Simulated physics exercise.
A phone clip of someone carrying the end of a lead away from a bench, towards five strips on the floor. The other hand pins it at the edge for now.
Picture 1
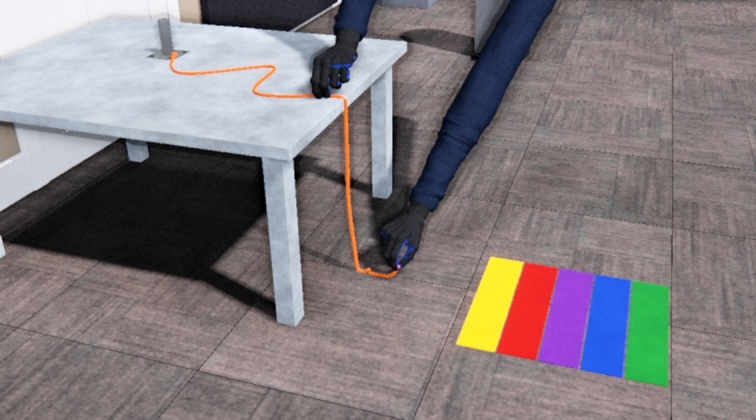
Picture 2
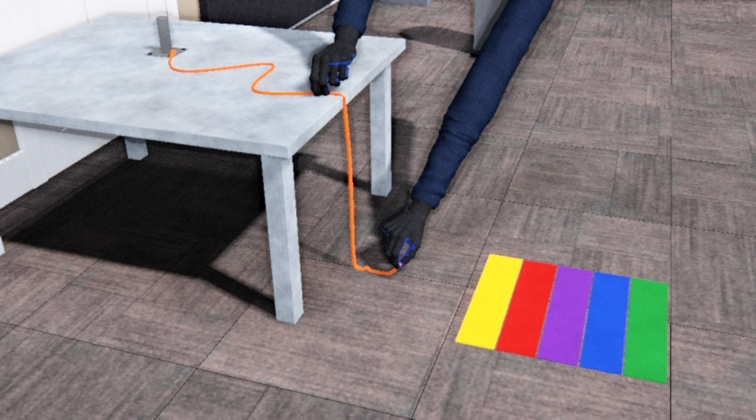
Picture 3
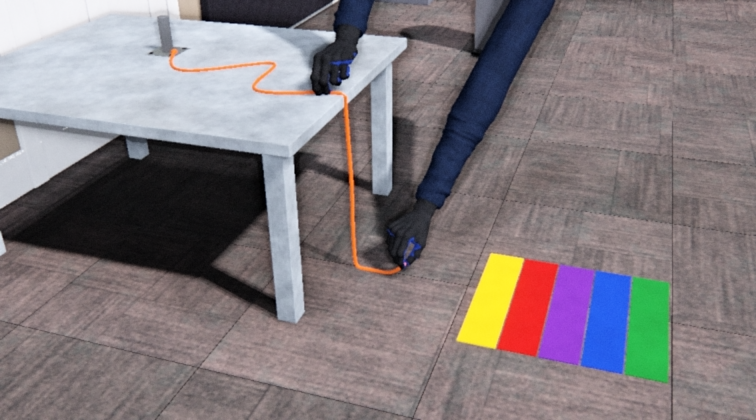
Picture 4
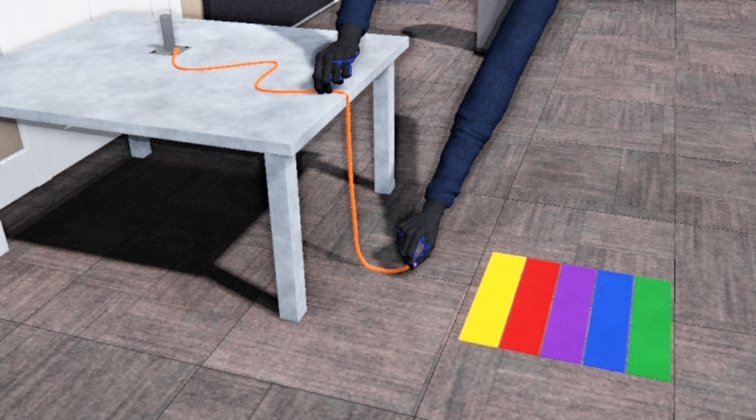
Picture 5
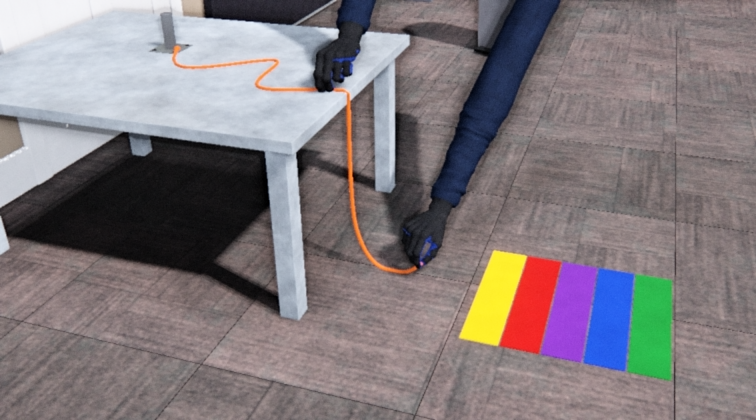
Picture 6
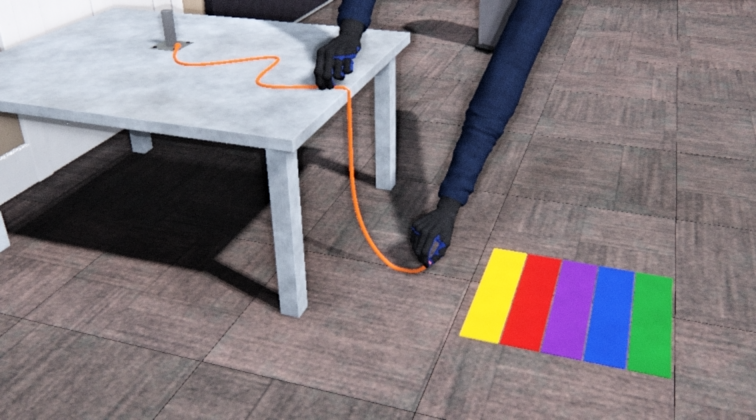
The video shows a gloved hand holding an orange lead at the edge of a grey table while another gloved hand, low over the carpet, draws its end slightly right, toward five coloured strips on the floor.
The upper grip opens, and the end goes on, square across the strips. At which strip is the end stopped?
It halts on the green strip.
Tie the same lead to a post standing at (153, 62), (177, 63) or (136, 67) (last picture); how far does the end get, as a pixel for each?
Near (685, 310), (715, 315) and (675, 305).
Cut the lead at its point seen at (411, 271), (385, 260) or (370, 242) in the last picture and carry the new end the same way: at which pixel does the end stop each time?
In that order: (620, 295), (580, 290) and (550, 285).
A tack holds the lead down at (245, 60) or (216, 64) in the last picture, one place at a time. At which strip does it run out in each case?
Taking them in turn: Blue; blue.
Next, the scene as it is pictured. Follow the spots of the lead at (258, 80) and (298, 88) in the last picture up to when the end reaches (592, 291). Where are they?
Near (346, 83) and (373, 131).
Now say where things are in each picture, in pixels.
In the first frame, end (398, 266); yellow (482, 330); red (521, 337); purple (562, 345); blue (604, 354); green (647, 362).
In the second frame, end (400, 264); lead through (170, 64) (241, 67) (257, 81) (319, 93) (350, 166) (353, 242).
In the third frame, end (405, 264).
In the fourth frame, end (415, 264); lead through (173, 62) (245, 65) (260, 79) (323, 91) (350, 163) (356, 241).
In the fifth frame, end (421, 263).
In the sixth frame, end (430, 263); lead through (175, 58) (246, 60) (261, 75) (324, 87) (351, 159) (367, 236).
Early on, end near (592, 291); over purple.
Midway, end near (633, 299); over blue.
At the end of the slack, end near (658, 303); over green. Over green.
